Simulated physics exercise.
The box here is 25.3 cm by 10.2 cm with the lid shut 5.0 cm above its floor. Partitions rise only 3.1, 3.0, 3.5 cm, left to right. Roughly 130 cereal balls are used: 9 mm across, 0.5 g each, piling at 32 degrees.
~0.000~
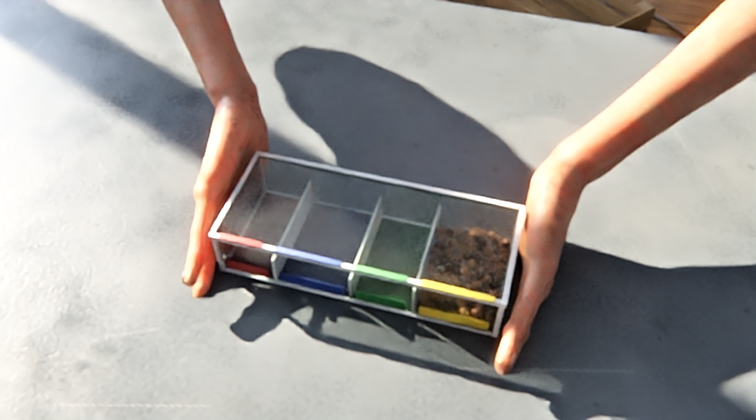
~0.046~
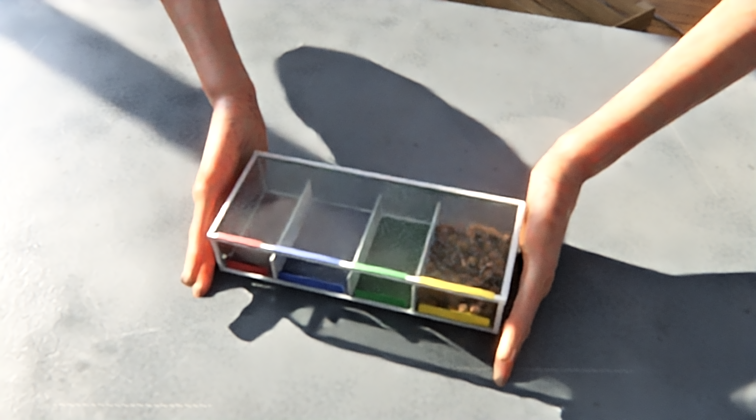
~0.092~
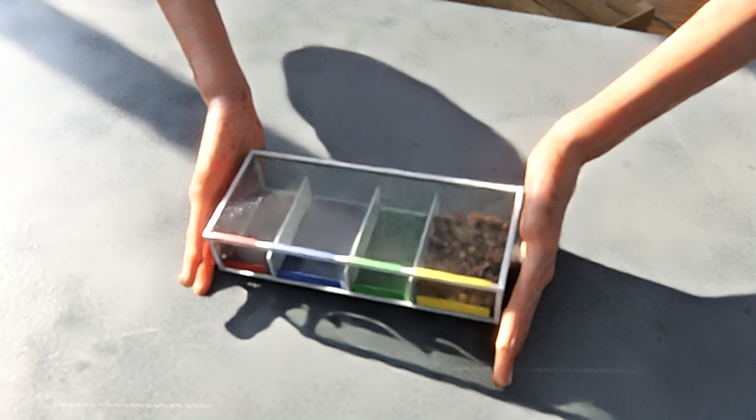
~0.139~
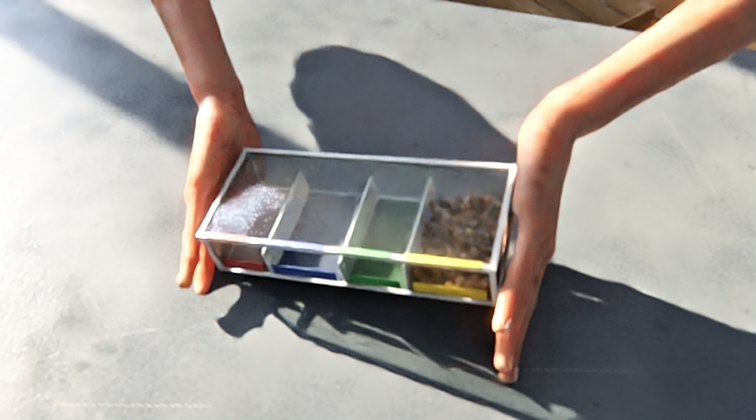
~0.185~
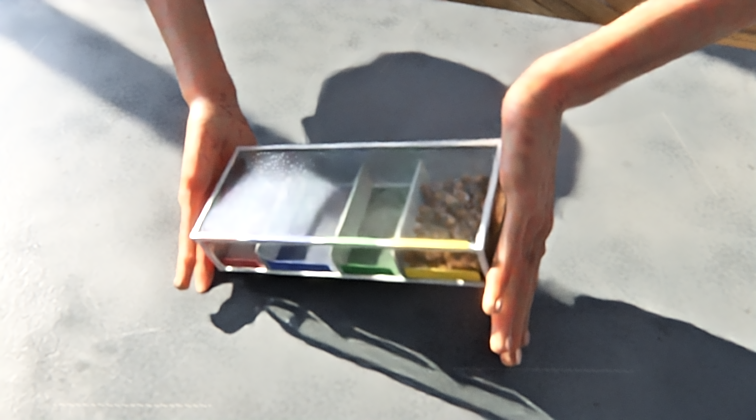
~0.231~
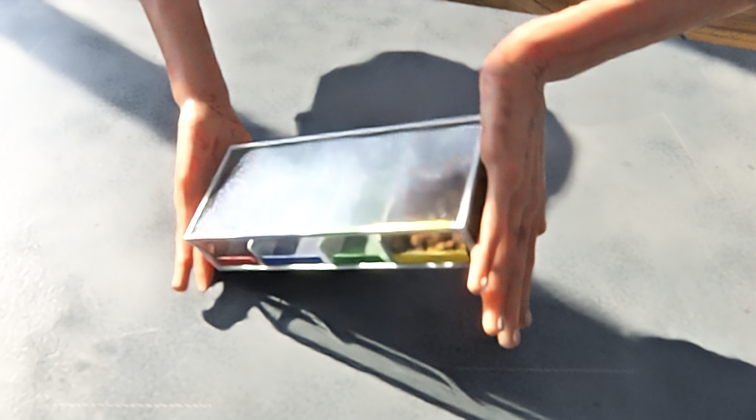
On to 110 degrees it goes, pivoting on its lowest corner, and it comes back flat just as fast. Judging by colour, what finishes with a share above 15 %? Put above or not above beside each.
In the end red: It'll probably finish past fifteen percent of the pieces; blue: It'll probably finish at or short of fifteen percent of the pieces; green: It'll probably finish at or short of fifteen percent of the pieces; yellow: It'll probably finish past fifteen percent of the pieces.
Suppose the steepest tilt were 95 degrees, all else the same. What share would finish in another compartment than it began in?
Some 25 per cent.
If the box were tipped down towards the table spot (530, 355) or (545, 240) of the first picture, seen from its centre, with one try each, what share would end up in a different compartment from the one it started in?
Approximately 0 percent, then 0 percent.
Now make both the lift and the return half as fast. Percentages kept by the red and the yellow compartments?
Then the red compartment would hold 30 per cent and the yellow one 65 per cent.
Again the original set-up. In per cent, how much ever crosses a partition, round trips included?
Estimate: Around 35 %.
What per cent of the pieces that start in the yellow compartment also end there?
Share retained: Some 60 per cent.
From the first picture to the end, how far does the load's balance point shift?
Displacement: Near 7.5 cm.
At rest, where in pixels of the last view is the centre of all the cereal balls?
My guess is close to (427, 284).
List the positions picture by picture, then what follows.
In the first picture, box tilt 0 degrees, front corners at (215, 235) and (502, 302); yellow 100 %.
In the second picture, box tilt 1 degrees, front corners at (214, 235) and (501, 298).
In the third picture, box tilt 5 degrees, front corners at (210, 235) and (499, 286), lowest corner left front.
In the fourth picture, box tilt 11 degrees, front corners at (203, 235) and (491, 267), lowest corner left front.
In the fifth picture, box tilt 18 degrees, front corners at (197, 235) and (478, 246), lowest corner left front.
In the sixth picture, box tilt 24 degrees, front corners at (190, 237) and (459, 225), lowest corner left front; yellow 100 %. The box's pace is about 140 degrees a second.
After 0.94 s, tilt 109 degrees; red 5 %, blue 10 %, green 10 %, yellow 75 %.
After 1.41 s, tilt 47 degrees; red 25 %, green 5 %, yellow 65 %.
After 1.96 s, tilt 0 degrees; red 25 %, green 10 %, yellow 65 %.
In the end, at 2.6 s, red 25 %, blue 0 %, green 10 %, yellow 65 %.
